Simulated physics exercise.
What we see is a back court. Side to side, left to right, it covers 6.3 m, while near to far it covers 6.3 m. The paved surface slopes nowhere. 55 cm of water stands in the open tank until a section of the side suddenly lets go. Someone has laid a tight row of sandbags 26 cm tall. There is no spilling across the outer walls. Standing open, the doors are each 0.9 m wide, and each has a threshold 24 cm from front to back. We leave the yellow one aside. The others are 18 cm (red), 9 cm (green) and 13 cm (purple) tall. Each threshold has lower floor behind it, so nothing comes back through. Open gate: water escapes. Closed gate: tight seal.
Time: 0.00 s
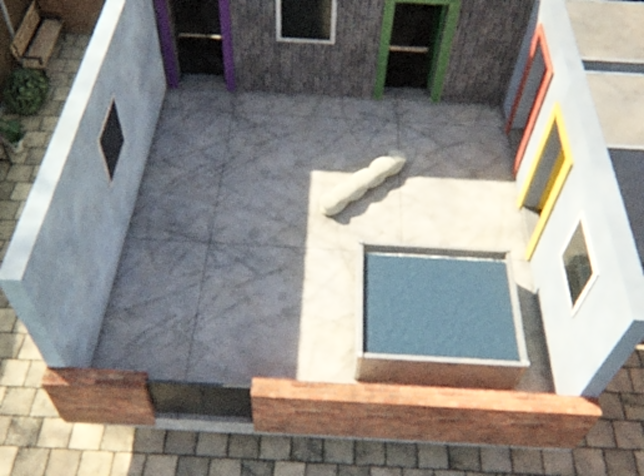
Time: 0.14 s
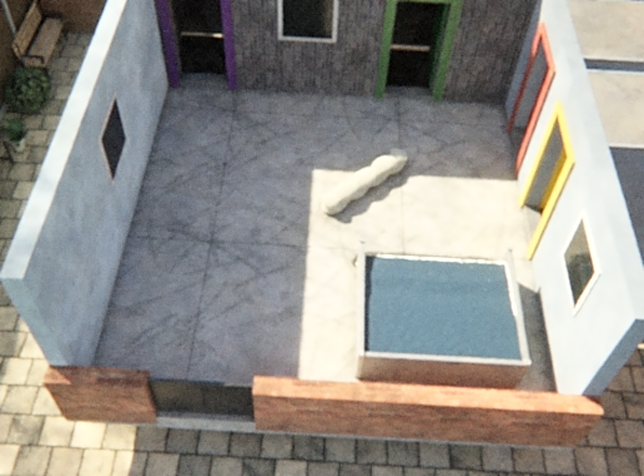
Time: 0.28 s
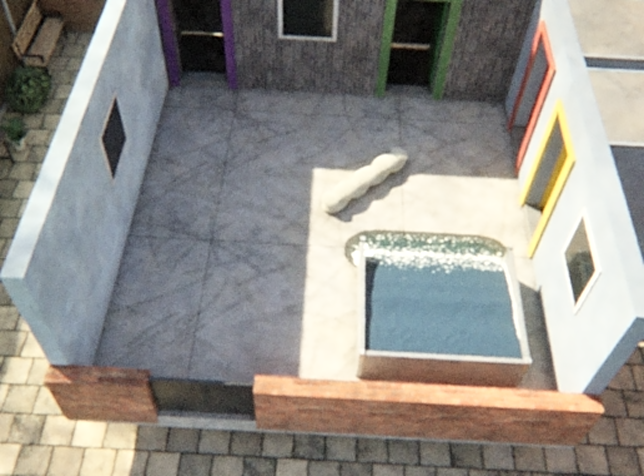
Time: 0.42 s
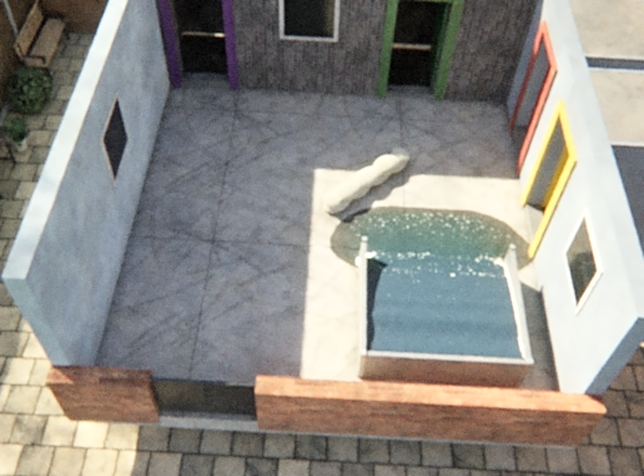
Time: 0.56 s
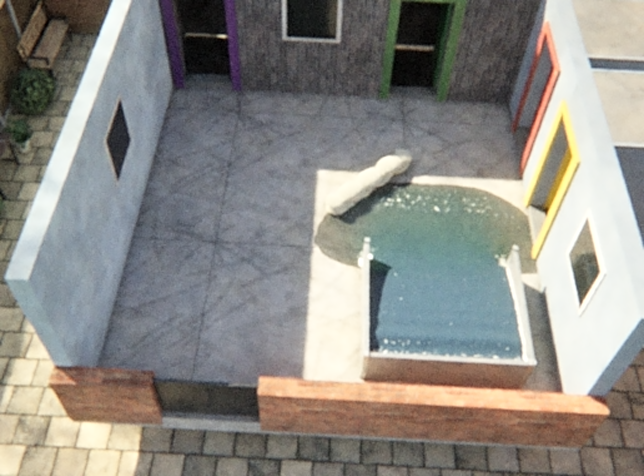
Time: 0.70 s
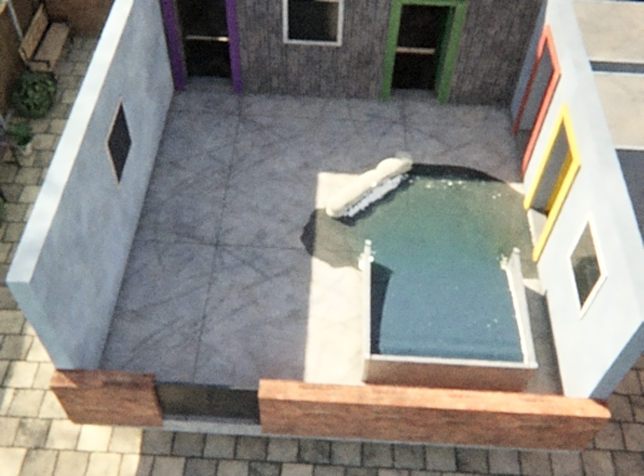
The clip shows a walled courtyard where still water in a rectangular tank begins pouring from its far side, spreads in a widening curve across the paved floor, meets a long pale object, and reaches the yellow-framed door.
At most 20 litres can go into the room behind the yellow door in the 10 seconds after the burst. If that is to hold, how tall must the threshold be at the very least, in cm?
Close to 9.5 cm is just enough.
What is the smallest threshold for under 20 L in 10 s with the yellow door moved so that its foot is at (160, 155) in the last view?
Minimum: Close to 9.0 cm.
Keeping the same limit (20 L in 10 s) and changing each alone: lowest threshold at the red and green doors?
About 25 cm at red and about 16 cm at green.
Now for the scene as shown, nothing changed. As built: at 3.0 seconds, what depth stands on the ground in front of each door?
Door by door, in centimetres - red 31, green 19, purple 0, yellow 9.
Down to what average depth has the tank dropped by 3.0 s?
Some 11 cm.
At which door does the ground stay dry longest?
I'd say the purple door.
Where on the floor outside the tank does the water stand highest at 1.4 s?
Check close to (376, 200).
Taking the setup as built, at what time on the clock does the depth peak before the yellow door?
That happens close to 1.4 s on the clock.
After 1.4 s water covers 25 % of the floor, deepest (30 cm) near (376, 200); 13 cm at the yellow door, 0 litres in over its 9 cm threshold.
After 3.0 s water covers 40 % of the floor, deepest (34 cm) near (507, 139); 9 cm at the yellow door, 10 litres in over its 9 cm threshold.
After 10.0 s water covers 90 % of the floor, deepest (12 cm) near (308, 411); 5 cm at the yellow door, 22 litres in over its 9 cm threshold.
At the yellow door as built, the water arrived by 0.6 s and peaked near 13 cm at 1.4 s.
Run again over the same 10 s with other heights there, 36 litres in over 8 cm, 9 litres over 11 cm. The limit of 20 litres is kept from about 9.5 cm up.
